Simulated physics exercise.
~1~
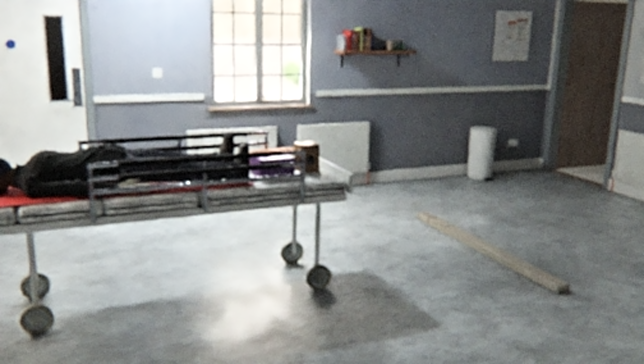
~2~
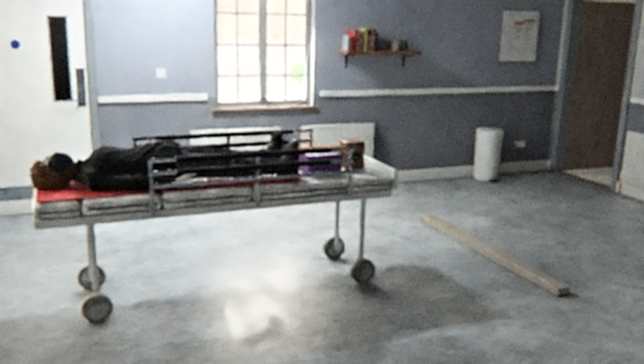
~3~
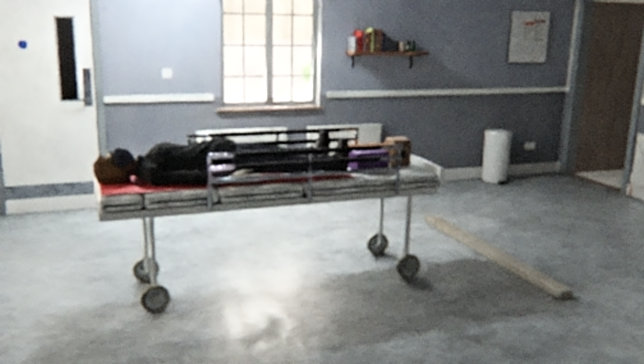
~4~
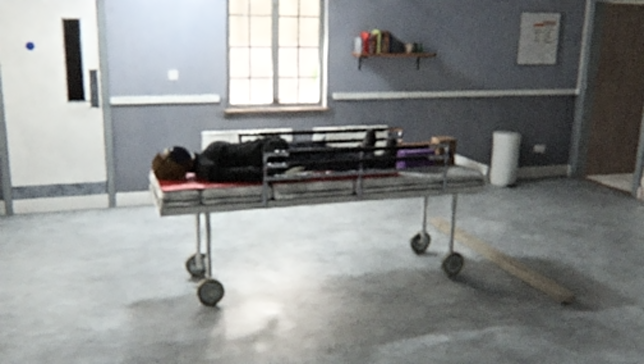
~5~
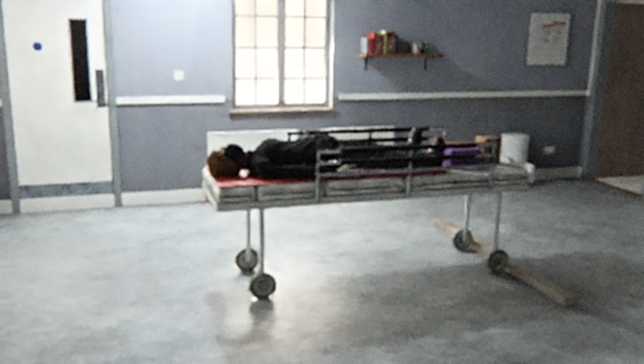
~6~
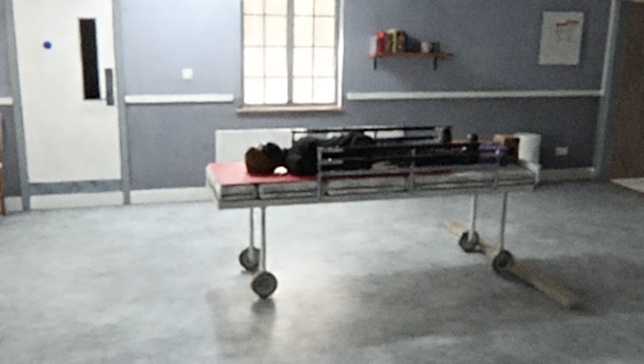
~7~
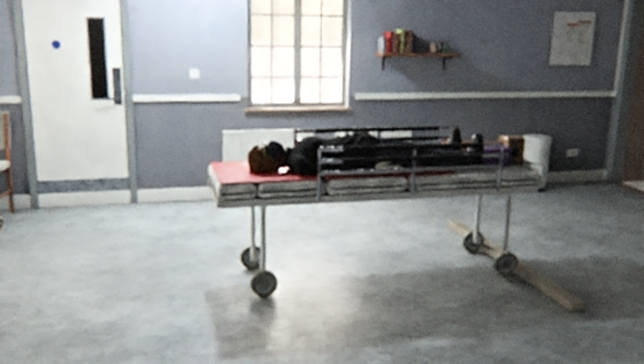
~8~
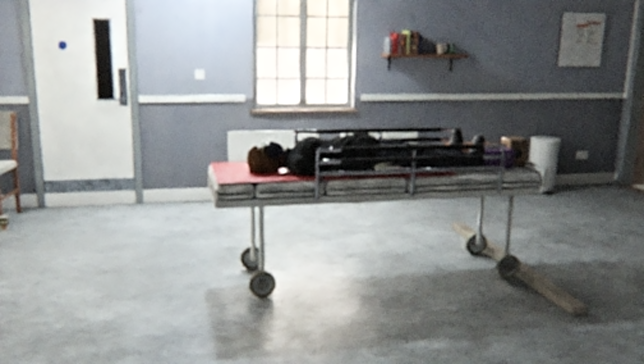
Wheeled hospital trolley carrying a dark-clothed figure lying flat rolls right across a grey room, stops, and everything stays aboard.
